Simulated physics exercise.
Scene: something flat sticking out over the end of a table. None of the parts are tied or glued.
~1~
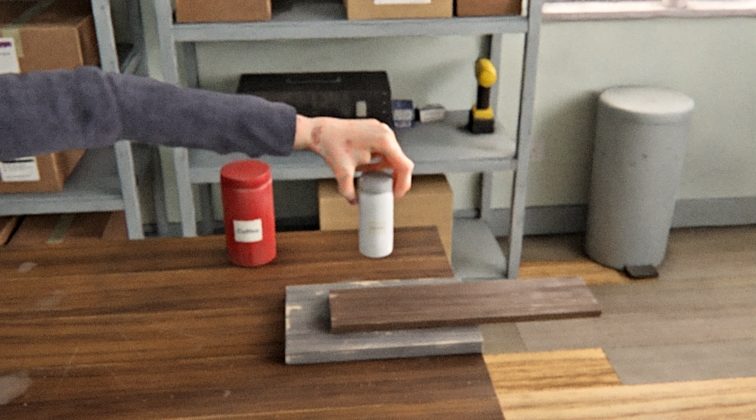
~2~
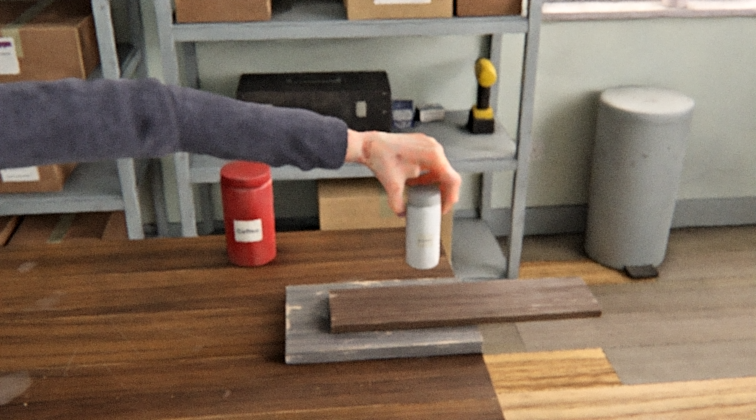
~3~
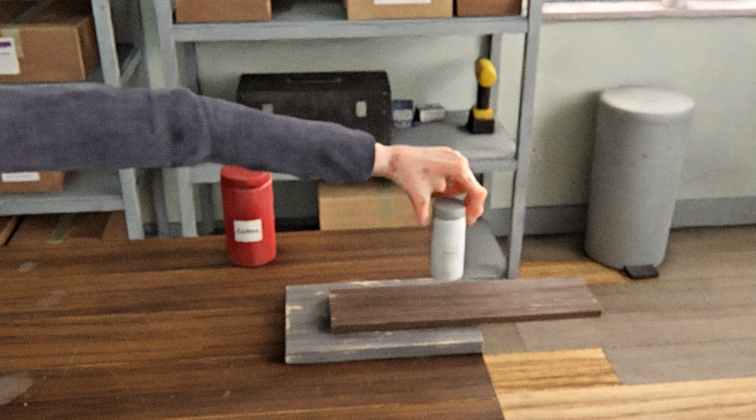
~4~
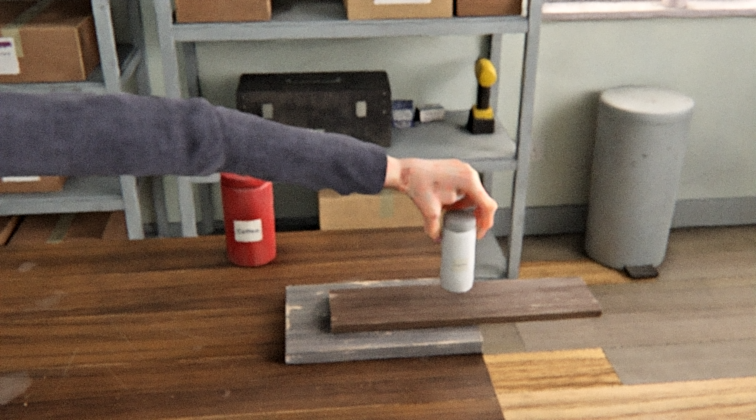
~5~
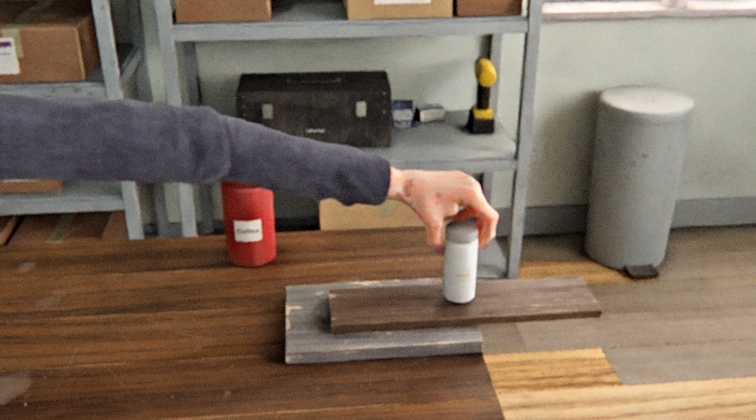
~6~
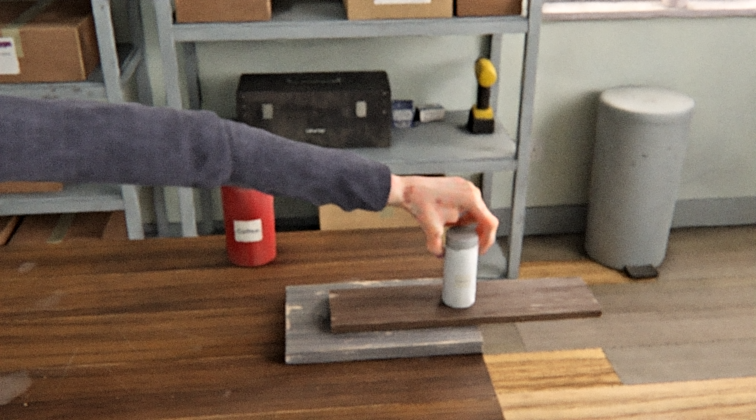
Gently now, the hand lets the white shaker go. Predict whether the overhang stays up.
Remains perched.
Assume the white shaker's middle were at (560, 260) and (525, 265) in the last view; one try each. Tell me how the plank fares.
On the first try it falls; on the second try it falls.
Then, 0.60 s past the last view, things are still on the move.
Then, 1.40 s past the last view, nothing moves.
Then, 2.10 s past the last view, white shaker resting near (459, 268).
Finally, all 4 still in place. The plank holds.
